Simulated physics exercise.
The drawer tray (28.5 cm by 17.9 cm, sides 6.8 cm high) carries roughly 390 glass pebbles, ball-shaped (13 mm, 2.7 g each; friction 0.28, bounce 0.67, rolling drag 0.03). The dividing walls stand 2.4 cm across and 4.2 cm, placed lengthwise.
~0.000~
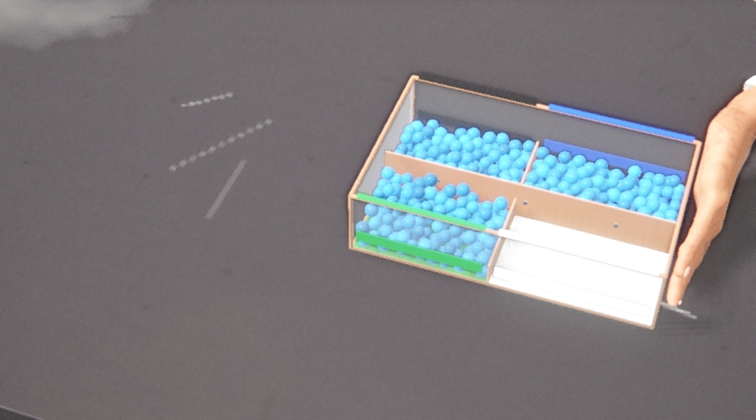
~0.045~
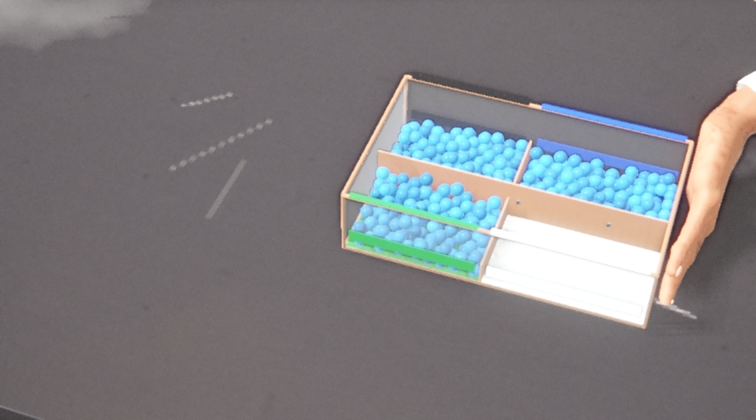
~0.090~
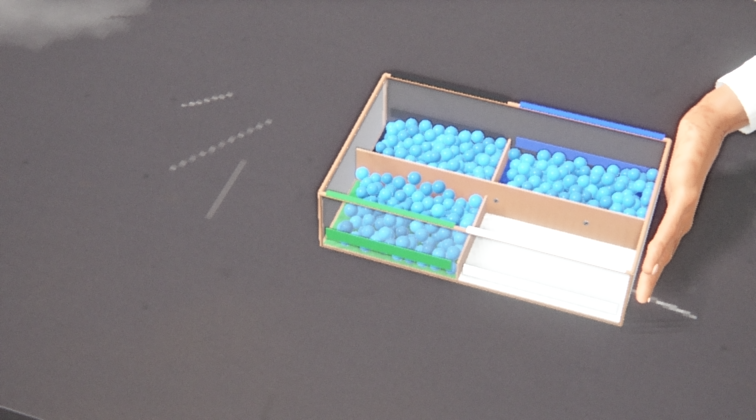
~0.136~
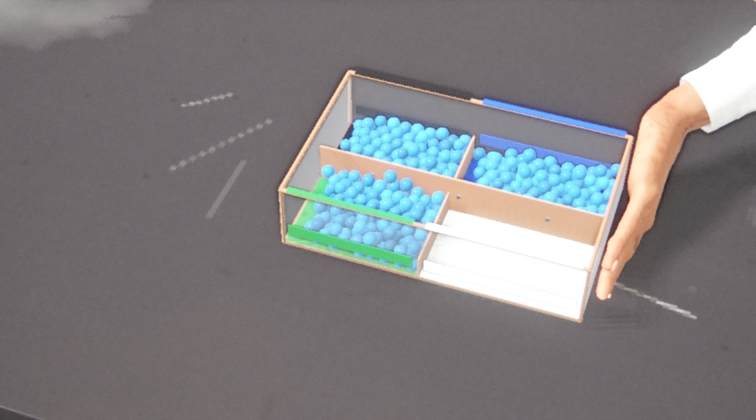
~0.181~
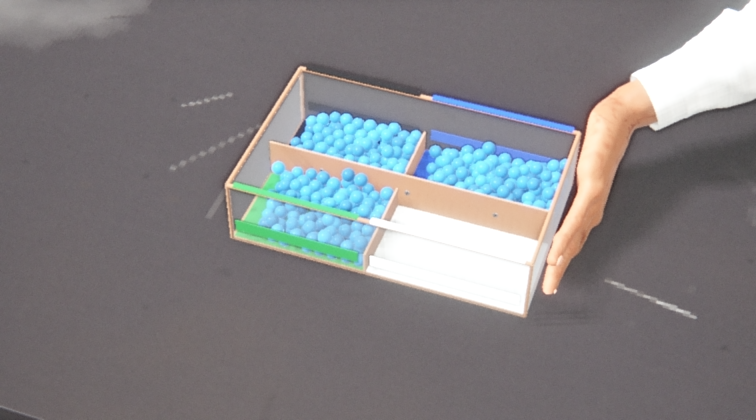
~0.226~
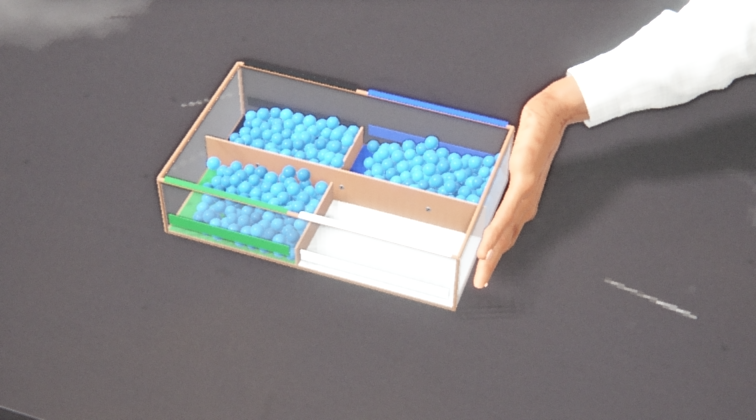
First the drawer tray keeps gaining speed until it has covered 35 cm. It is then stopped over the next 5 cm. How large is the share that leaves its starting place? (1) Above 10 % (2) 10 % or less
Option 1: Above 10 %.
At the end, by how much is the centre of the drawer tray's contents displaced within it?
Displacement: Around 2.5 cm.
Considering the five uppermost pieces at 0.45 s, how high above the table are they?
15 cm.
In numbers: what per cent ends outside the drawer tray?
Share outside: Roughly 5 percent.
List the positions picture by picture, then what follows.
Drawer tray at (503, 240); tilt 0 degrees; moved 0.0 cm; black 30 %, green 30 %, blue 35 %, in the first frame.
Drawer tray at (495, 240); tilt 0 degrees; moved 0.7 cm, in the second frame.
Drawer tray at (471, 237); tilt 0 degrees; moved 2.8 cm, in the third frame.
Drawer tray at (431, 234); tilt 0 degrees; moved 6.4 cm, in the fourth frame.
Drawer tray at (375, 229); tilt 0 degrees; moved 11.3 cm, in the fifth frame.
Drawer tray at (304, 223); tilt 0 degrees; moved 17.7 cm; black 30 %, green 30 %, blue 35 %. Its speed is now 1.57 m/s, in the sixth frame.
After 0.31 s, tilt 0 degrees; black 30 %, green 30 %, blue 40 %; 0 % away from where they began.
After 0.38 s, tilt 0 degrees; black 30 %, green 30 %, blue 35 %; 0 % away from where they began.
After 0.45 s, tilt 0 degrees; black 35 %, green 30 %, blue 30 %, in the air 5 %; 10 % away from where they began.
After 0.51 s, tilt 0 degrees; black 40 %, green 30 %, blue 25 %, in the air 5 %; 15 % away from where they began.
By 2.4 s all is still; black 35 %, outside 5 %, green 30 %, blue 25 %; 15 % away from where they began.
